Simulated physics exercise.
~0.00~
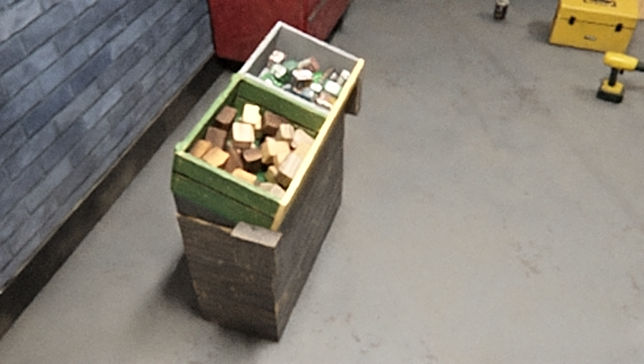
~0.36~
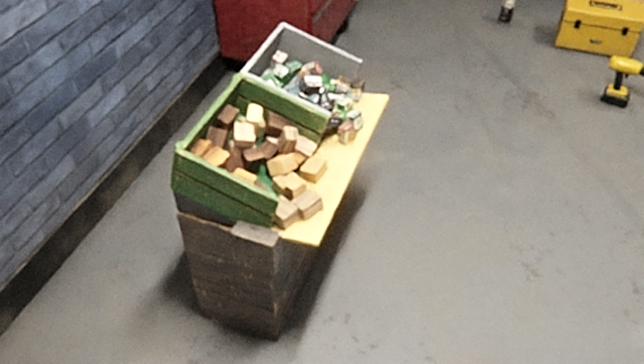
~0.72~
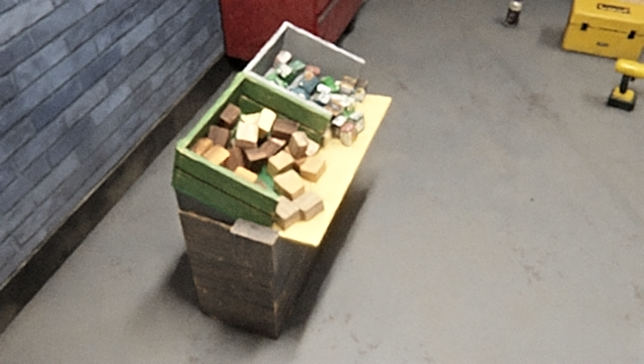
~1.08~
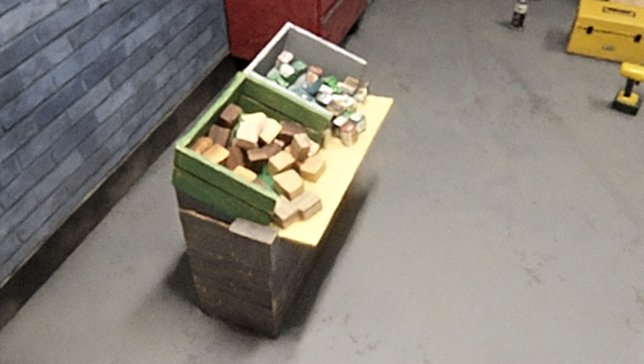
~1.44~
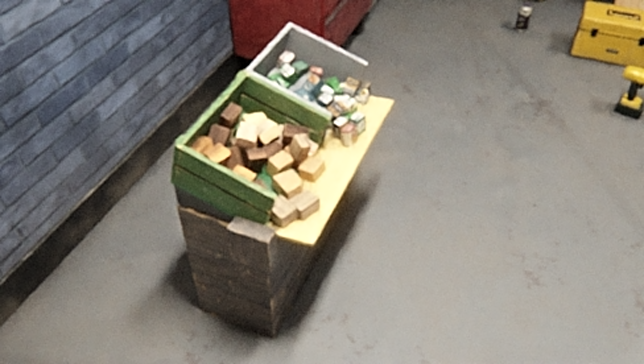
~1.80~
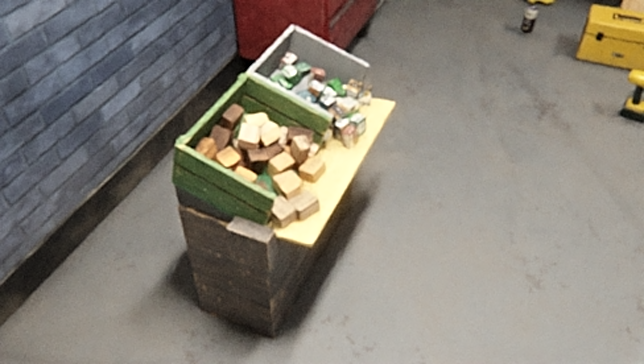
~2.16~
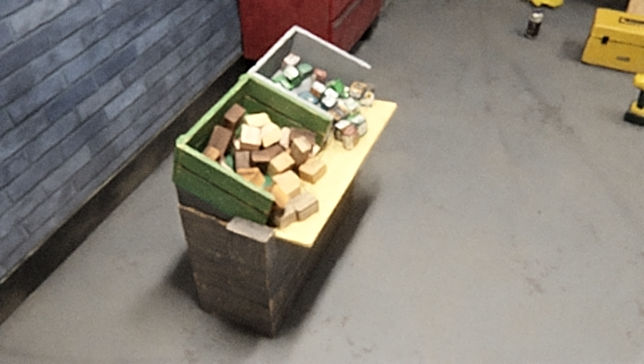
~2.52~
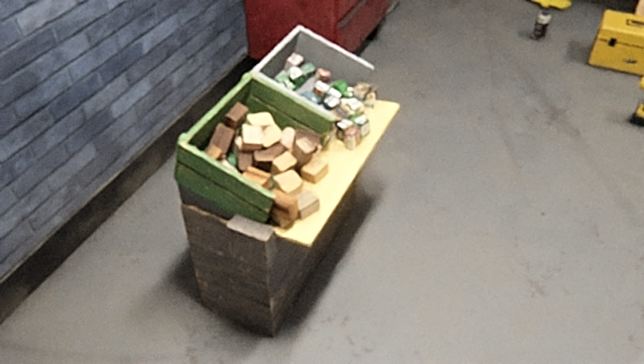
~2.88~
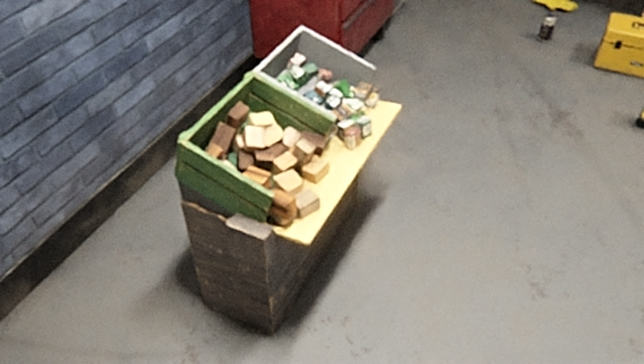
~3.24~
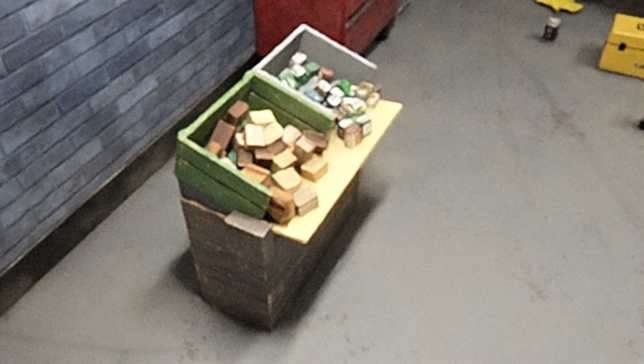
On a grey floor beside a brick wall, a yellow flap drops at the open side of a green bin of wooden blocks and a grey bin of small cartons, and some of each slide onto the lowered flap and rest there, none reaching the floor.
